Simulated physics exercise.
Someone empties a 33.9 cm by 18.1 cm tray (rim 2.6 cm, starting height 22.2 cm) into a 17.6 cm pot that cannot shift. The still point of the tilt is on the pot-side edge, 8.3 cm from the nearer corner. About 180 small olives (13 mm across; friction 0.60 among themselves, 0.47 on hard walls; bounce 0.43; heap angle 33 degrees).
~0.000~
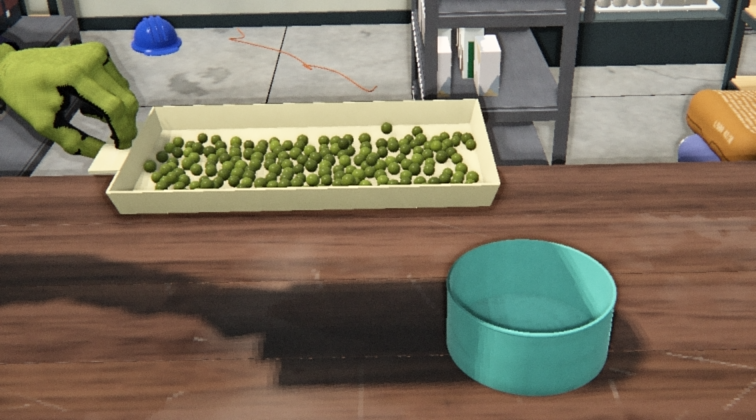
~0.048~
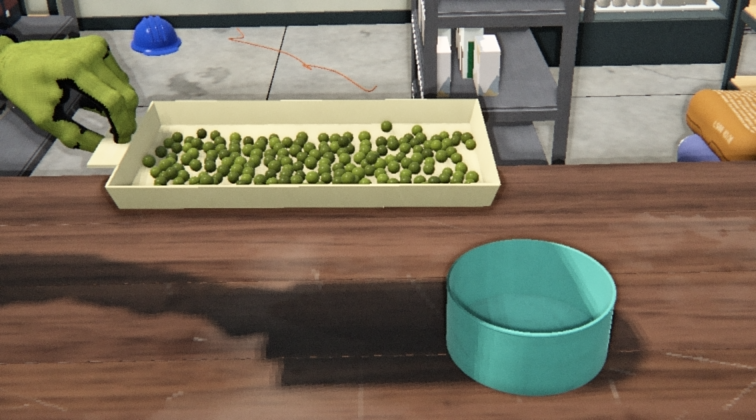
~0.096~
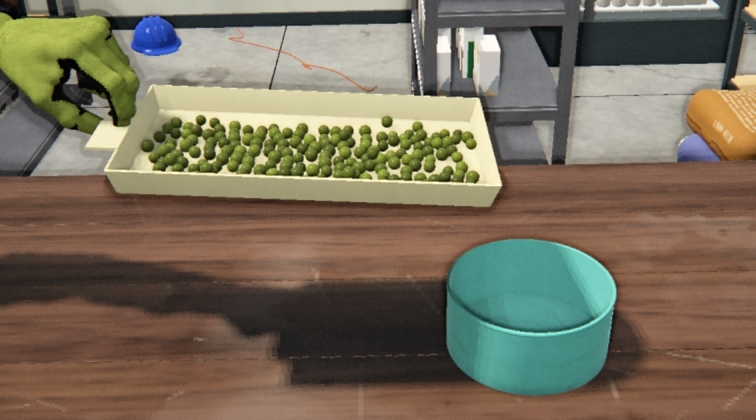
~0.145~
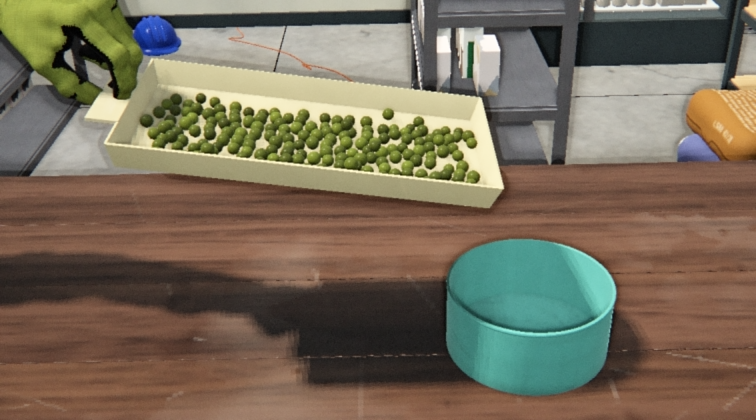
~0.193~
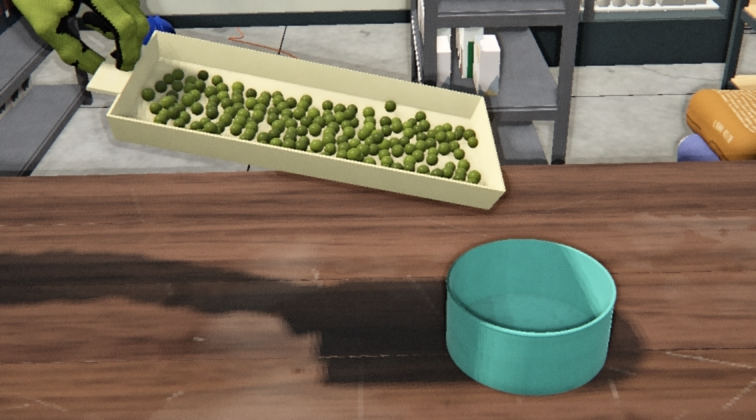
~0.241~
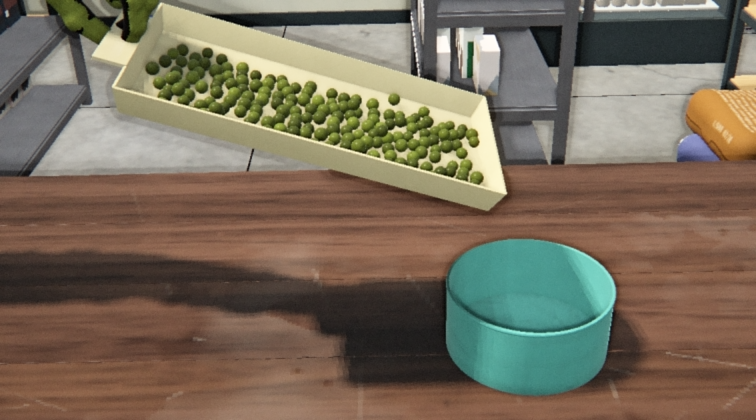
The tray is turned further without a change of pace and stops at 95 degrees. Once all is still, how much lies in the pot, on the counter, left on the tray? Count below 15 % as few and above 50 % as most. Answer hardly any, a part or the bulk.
Pot: The bulk, counter: A part, tray: Hardly any.
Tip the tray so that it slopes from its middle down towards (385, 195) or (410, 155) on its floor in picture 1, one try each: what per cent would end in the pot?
Some 30 and 65 per cent.
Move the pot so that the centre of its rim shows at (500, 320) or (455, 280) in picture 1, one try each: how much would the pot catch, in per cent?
About 60 and 10 per cent.
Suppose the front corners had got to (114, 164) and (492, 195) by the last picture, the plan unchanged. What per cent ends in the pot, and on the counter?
Pot 20, counter 80.
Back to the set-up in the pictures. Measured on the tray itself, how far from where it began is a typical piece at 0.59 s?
About 7 cm.
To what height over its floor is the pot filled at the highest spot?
Some 3.5 cm.
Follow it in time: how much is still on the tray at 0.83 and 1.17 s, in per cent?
About 95, 10.
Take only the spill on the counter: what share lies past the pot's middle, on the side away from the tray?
About 80 per cent.
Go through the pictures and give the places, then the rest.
In the first frame, tray tilt 0 degrees, front corners at (117, 189) and (491, 180); middle of the pieces at (311, 166); pot at (531, 283).
In the second frame, tray tilt 1 degrees, front corners at (116, 183) and (491, 181); middle of the pieces at (311, 163).
In the third frame, tray tilt 4 degrees, front corners at (115, 167) and (492, 182), lowest corner right front; middle of the pieces at (311, 156).
In the fourth frame, tray tilt 9 degrees, front corners at (115, 141) and (494, 183), lowest corner right front; middle of the pieces at (312, 143).
In the fifth frame, tray tilt 14 degrees, front corners at (118, 113) and (496, 185), lowest corner right front; middle of the pieces at (315, 130).
In the sixth frame, tray tilt 19 degrees, front corners at (123, 86) and (498, 188), lowest corner right front; middle of the pieces at (320, 118); pot at (530, 283). The tray's pace is about 105 degrees a second.
After 0.59 s, tilt 56 degrees; the tray holds 100 %, the pot 0 %.
After 0.83 s, tilt 81 degrees; the tray holds 95 %, the pot 0 %.
After 1.17 s, tilt 95 degrees; the tray holds 10 %, the pot 55 %.
By 2.1 s all is still; pot 75 %, counter 25 %, tray 0 %.
